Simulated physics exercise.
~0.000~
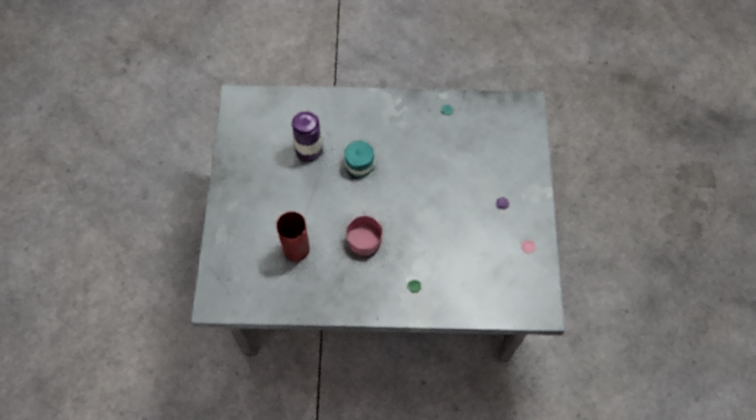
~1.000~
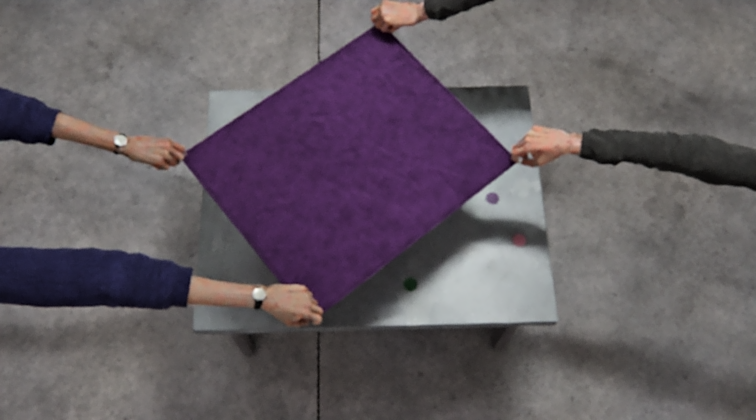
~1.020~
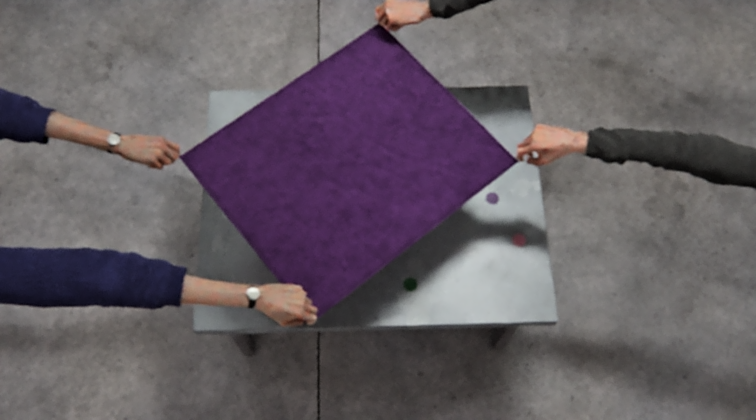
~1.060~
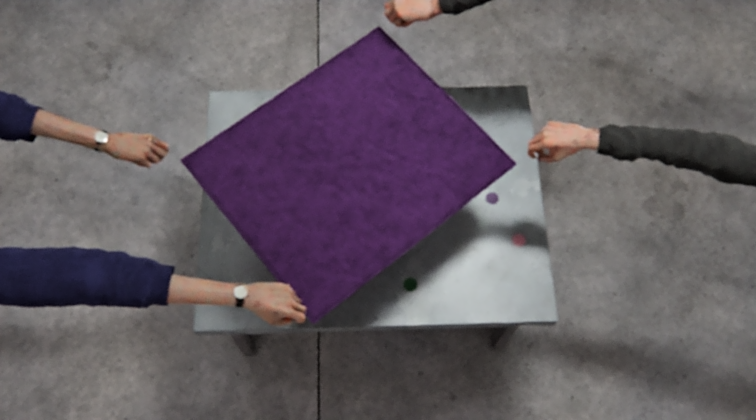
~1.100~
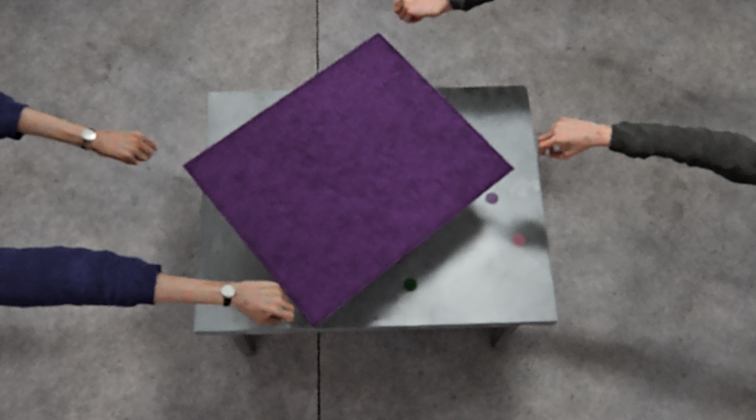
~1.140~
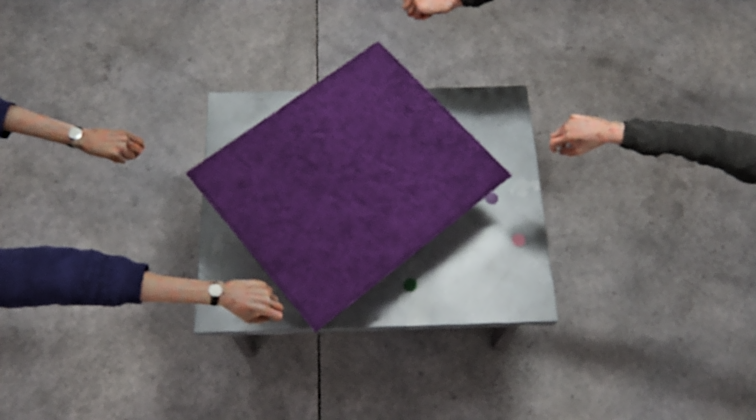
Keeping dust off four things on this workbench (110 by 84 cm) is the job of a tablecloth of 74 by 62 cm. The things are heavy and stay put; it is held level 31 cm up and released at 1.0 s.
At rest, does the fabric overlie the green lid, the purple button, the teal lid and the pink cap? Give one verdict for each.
The green lid stays uncovered, the purple button still shows, the teal lid still shows, the pink cap stays uncovered.
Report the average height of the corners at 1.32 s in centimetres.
I'd guess the corners are around 1 cm high then.
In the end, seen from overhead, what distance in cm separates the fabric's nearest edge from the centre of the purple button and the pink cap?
The first sits about 3 cm from the nearest hem, the second about 15 cm.
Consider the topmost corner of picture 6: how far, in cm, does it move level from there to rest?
8 cm.
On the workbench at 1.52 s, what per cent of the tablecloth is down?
Some 30 per cent.
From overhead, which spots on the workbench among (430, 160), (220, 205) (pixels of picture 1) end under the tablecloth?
The first gets covered; the second still shows.
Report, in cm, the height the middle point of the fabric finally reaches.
Roughly 9 cm high.
After 1.3 s, 30 % of it is down, spanning 79 by 83 cm, above no small thing.
After 1.5 s, 30 % of it is down, spanning 81 by 81 cm, above no small thing.
After 1.7 s, 30 % of it is down, spanning 82 by 81 cm, above no small thing.
After 1.9 s, 30 % of it is down, spanning 81 by 81 cm, above no small thing.
After 2.7 s, 30 % of it is down, spanning 81 by 81 cm, above no small thing.
